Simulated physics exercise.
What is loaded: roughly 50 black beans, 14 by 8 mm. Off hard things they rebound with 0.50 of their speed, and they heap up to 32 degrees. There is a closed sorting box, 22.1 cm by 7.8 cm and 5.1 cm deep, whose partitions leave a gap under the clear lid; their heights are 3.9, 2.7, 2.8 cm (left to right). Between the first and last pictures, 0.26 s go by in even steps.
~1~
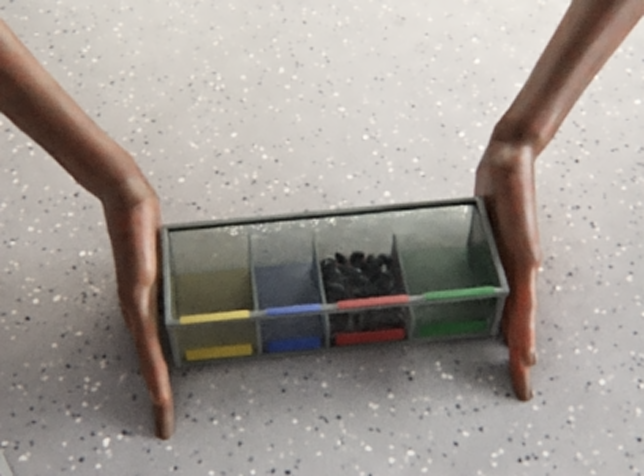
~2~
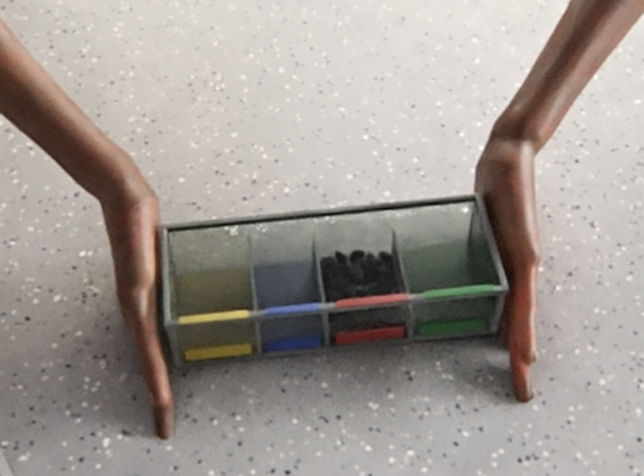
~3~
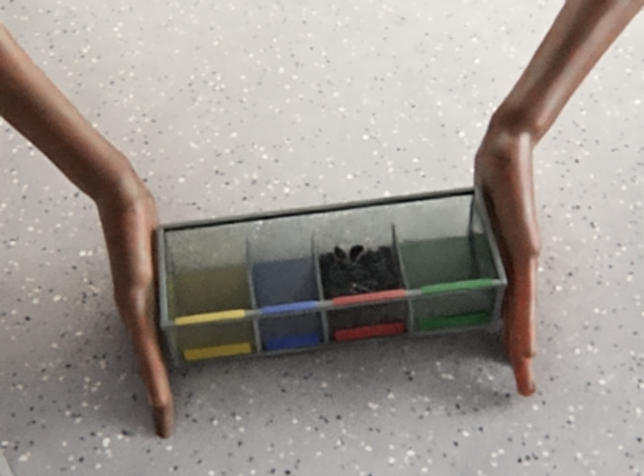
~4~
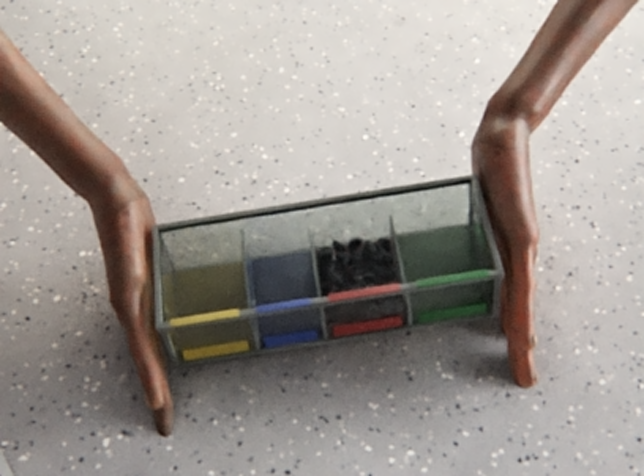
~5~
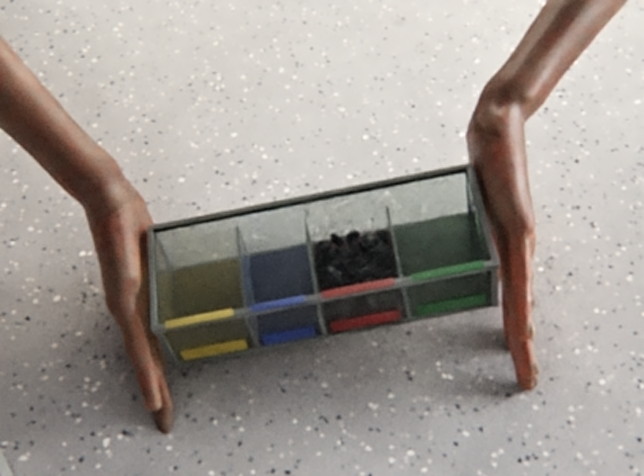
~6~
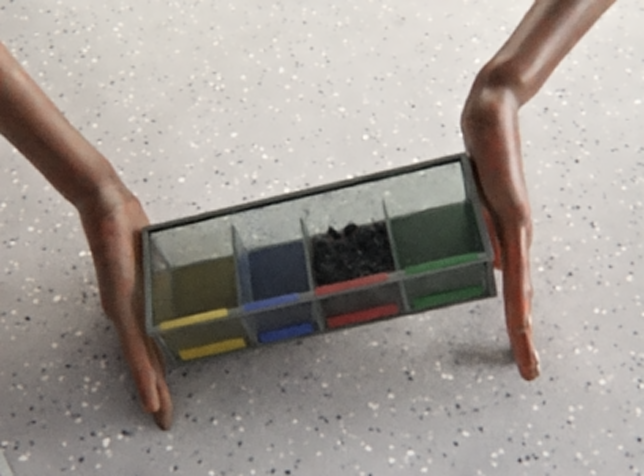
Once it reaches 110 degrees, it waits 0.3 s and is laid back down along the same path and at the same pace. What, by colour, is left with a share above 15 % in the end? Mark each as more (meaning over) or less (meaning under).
Red - less; blue - more; green - less; yellow - more.
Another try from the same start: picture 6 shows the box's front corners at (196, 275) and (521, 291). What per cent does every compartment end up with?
Red 5 %, blue 0 %, green 95 %, yellow 0 %.
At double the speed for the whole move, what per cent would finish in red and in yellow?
Expect red at 0 percent and yellow at 40 percent.
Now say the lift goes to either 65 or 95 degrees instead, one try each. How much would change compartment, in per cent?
I'd put them near 5 and 70 percent in that order.
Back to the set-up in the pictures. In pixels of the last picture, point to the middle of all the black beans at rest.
I'd say roughly (265, 328).
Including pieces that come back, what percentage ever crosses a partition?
100 %, roughly.
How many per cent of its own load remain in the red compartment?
Something like 0 in a hundred.
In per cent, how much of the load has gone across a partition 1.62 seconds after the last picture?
Roughly 80 in a hundred.
Then, 1.62 s after the last picture, tilt 110 degrees; red 20 %, blue 45 %, yellow 40 %.
Then, 2.70 s after the last picture, tilt 56 degrees; blue 55 %, yellow 45 %.
Then, 3.75 s after the last picture, tilt 0 degrees; blue 55 %, yellow 45 %.
In the end, red 0 %, blue 55 %, green 0 %, yellow 45 %.
